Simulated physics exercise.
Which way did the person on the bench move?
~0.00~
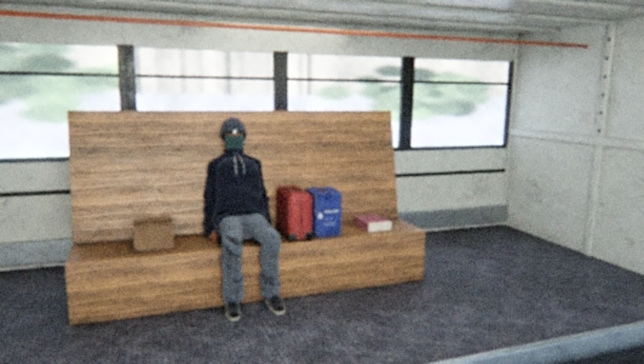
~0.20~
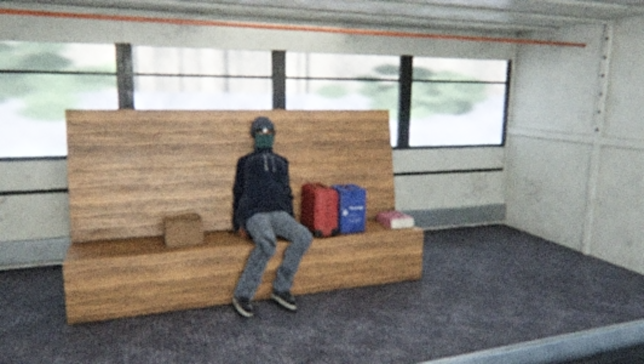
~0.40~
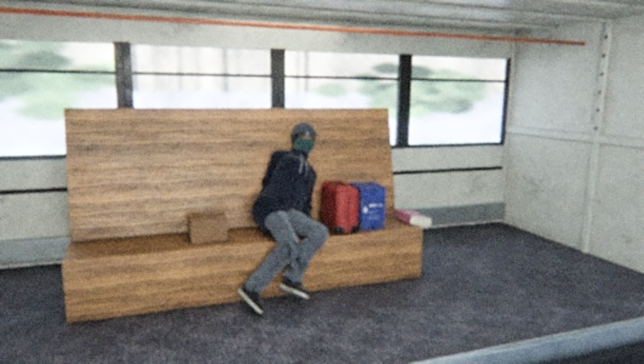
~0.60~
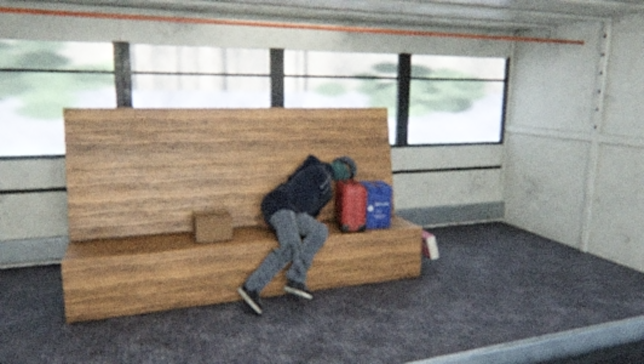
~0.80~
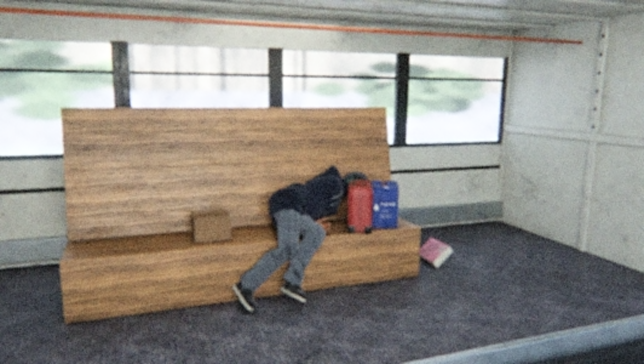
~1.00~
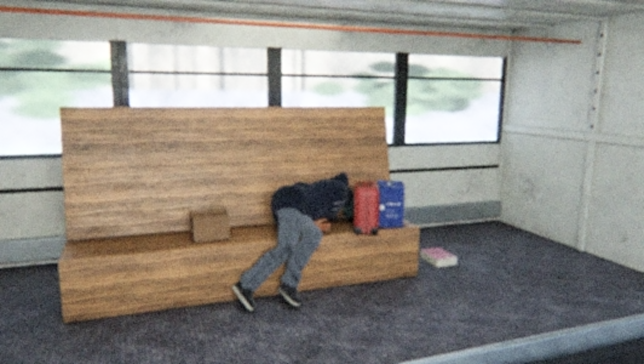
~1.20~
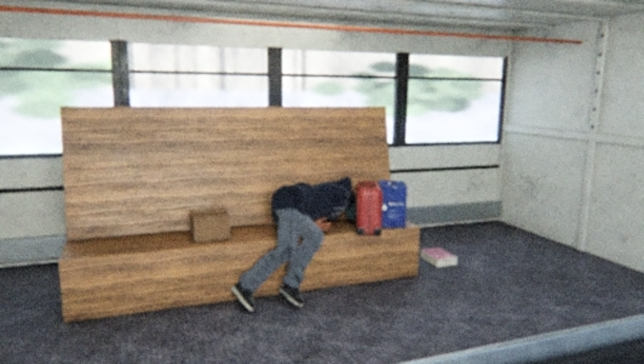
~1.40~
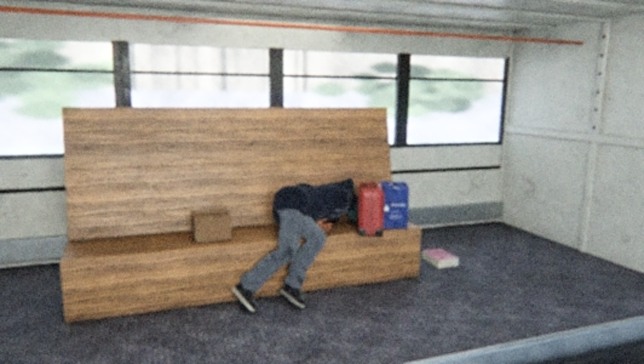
The person moved to the right, sliding a little along the bench and slumping over toward the red case.
